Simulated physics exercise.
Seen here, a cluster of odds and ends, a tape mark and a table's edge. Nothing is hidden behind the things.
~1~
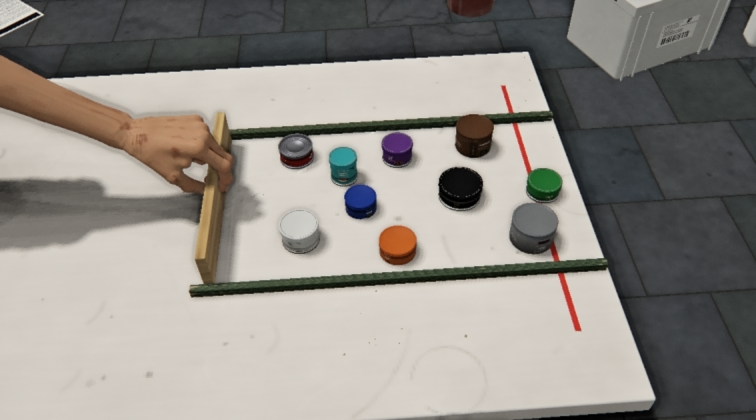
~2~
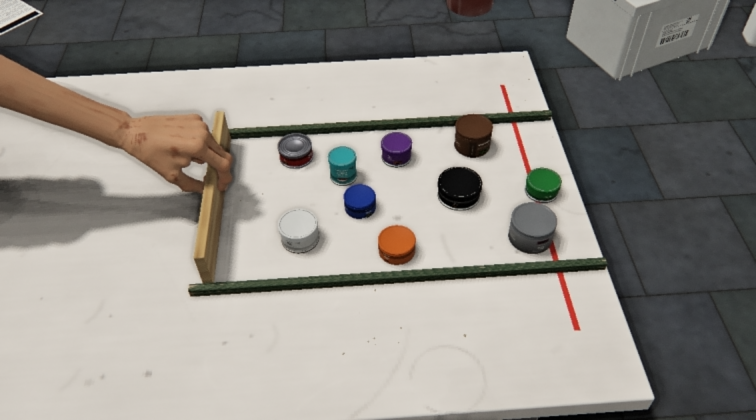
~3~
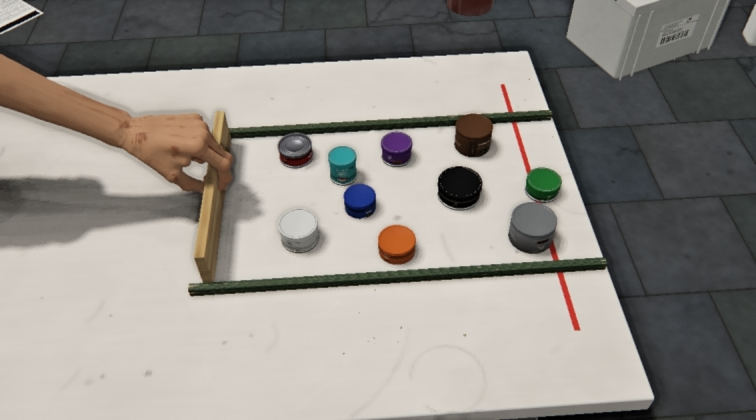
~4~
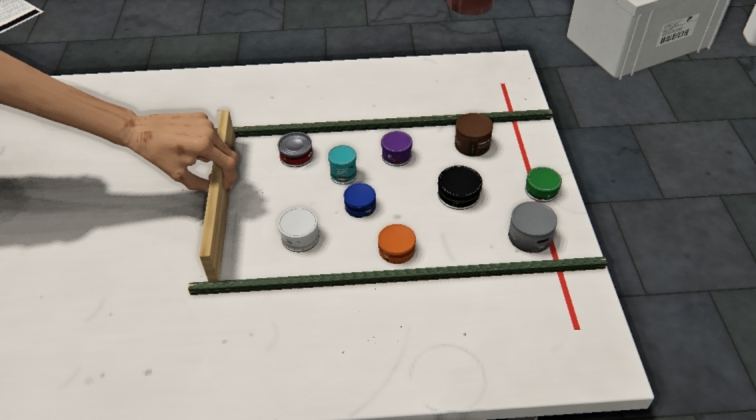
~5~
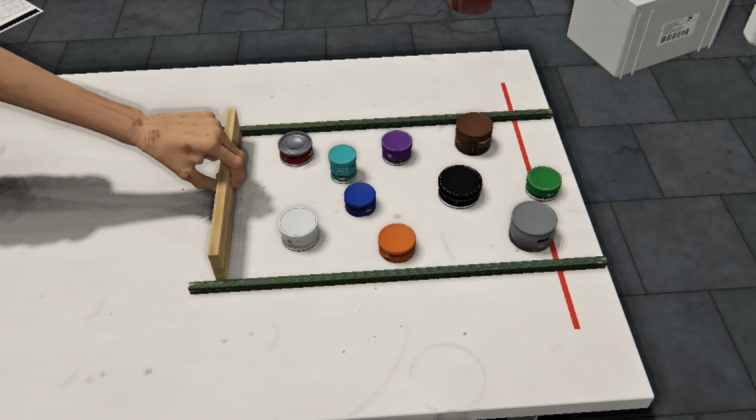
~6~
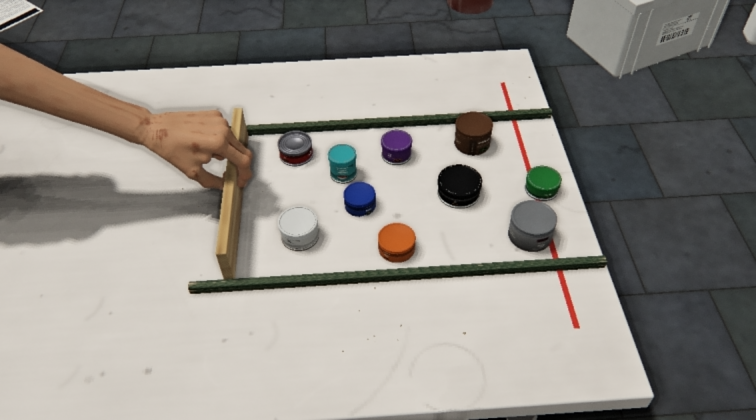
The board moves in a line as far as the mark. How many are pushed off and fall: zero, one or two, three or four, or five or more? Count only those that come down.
As it turns out, the number that fall off is three or four.
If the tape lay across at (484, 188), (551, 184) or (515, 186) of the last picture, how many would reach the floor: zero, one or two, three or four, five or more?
The falls would be not one; at least five; either one or two.
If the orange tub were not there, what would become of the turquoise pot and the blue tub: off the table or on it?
The turquoise pot does not fall, the blue tub remains up.
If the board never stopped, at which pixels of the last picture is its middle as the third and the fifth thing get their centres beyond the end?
Near (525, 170) and (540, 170).
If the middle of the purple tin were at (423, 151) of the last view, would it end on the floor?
Then it does not fall.
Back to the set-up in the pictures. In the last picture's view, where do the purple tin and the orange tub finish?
The purple tin at (562, 146), the orange tub at (572, 242).
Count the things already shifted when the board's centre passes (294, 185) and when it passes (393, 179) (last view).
At the one place 2, at the other 6.
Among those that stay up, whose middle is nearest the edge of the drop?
The purple tin.
Soon after, none off yet; green tin at rest near (543, 183); grey tub at rest near (532, 226); brown tub at rest near (473, 134).
After that, none off yet; green tin at rest near (543, 183); grey tub at rest near (532, 226); brown tub moving near (482, 131).
In the end, the number that fall off is three or four; gone, black tin, brown tub, grey tub and green tin.
